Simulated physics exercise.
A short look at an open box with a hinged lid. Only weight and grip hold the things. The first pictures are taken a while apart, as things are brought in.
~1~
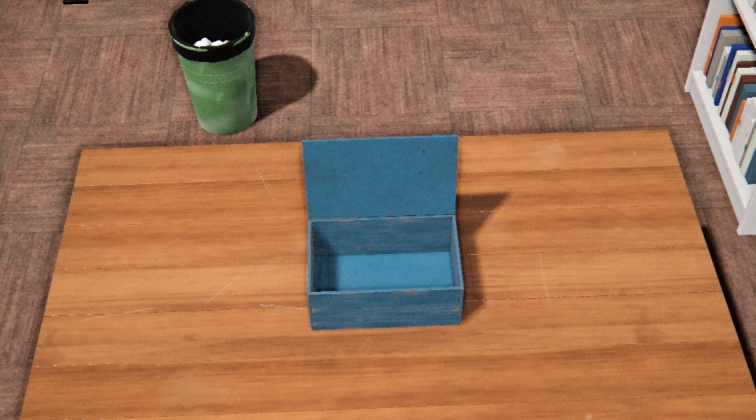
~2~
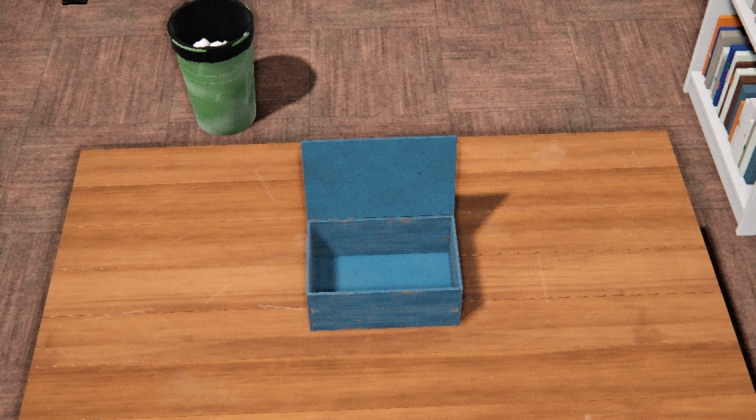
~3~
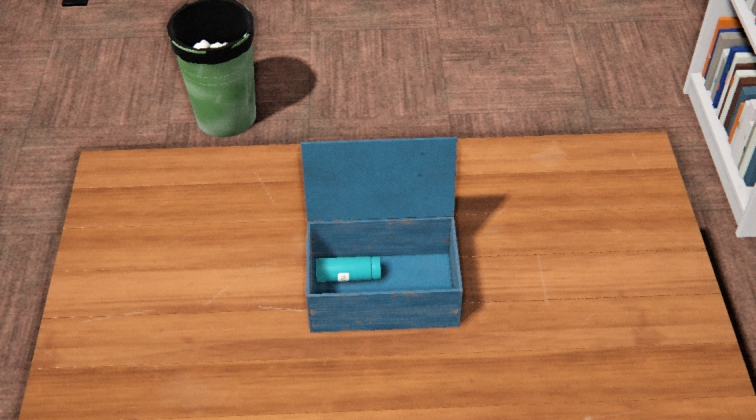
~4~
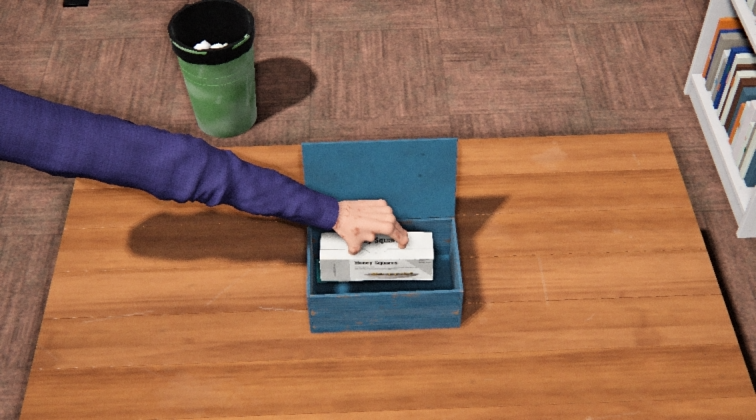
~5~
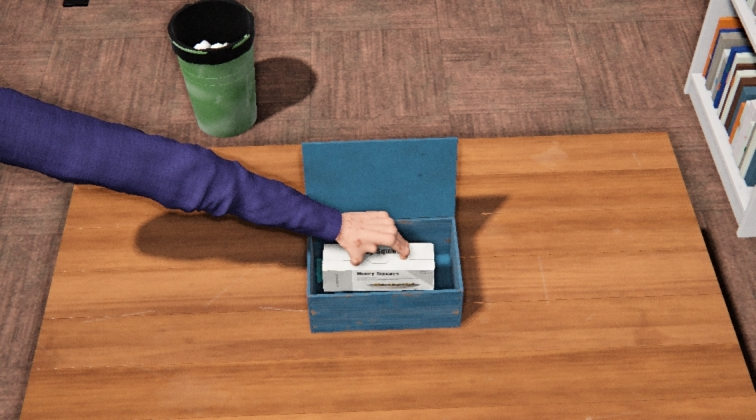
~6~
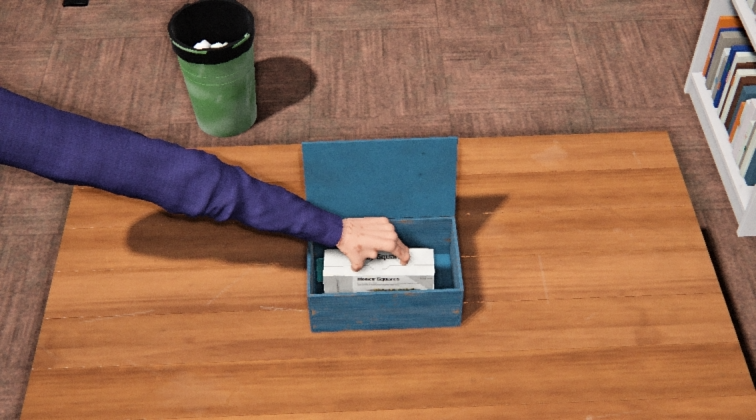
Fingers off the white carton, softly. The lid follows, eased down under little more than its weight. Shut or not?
In the end the lid sits on the rim.
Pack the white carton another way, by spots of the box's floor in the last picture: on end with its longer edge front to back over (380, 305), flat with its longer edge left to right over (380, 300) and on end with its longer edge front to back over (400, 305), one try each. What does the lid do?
In the first case it is held up; in the second case it closes; in the third case it is held up.
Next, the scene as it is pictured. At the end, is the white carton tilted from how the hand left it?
It keeps its pose.
Then, 1.00 s on from there, lid starting down; white carton shifted a little near (376, 291); turquoise shaker shifted a little.
Then, 1.60 s on from there, lid 56° above the rim; white carton shifted a little near (376, 291); turquoise shaker shifted a little.
Then, 1.90 s on from there, lid 21° above the rim; white carton shifted a little near (376, 291); turquoise shaker shifted a little.
In the end, lid shut; moved from the start, white carton; turquoise shaker unmoved. At the end, from the last picture's camera, white carton near (376, 291).
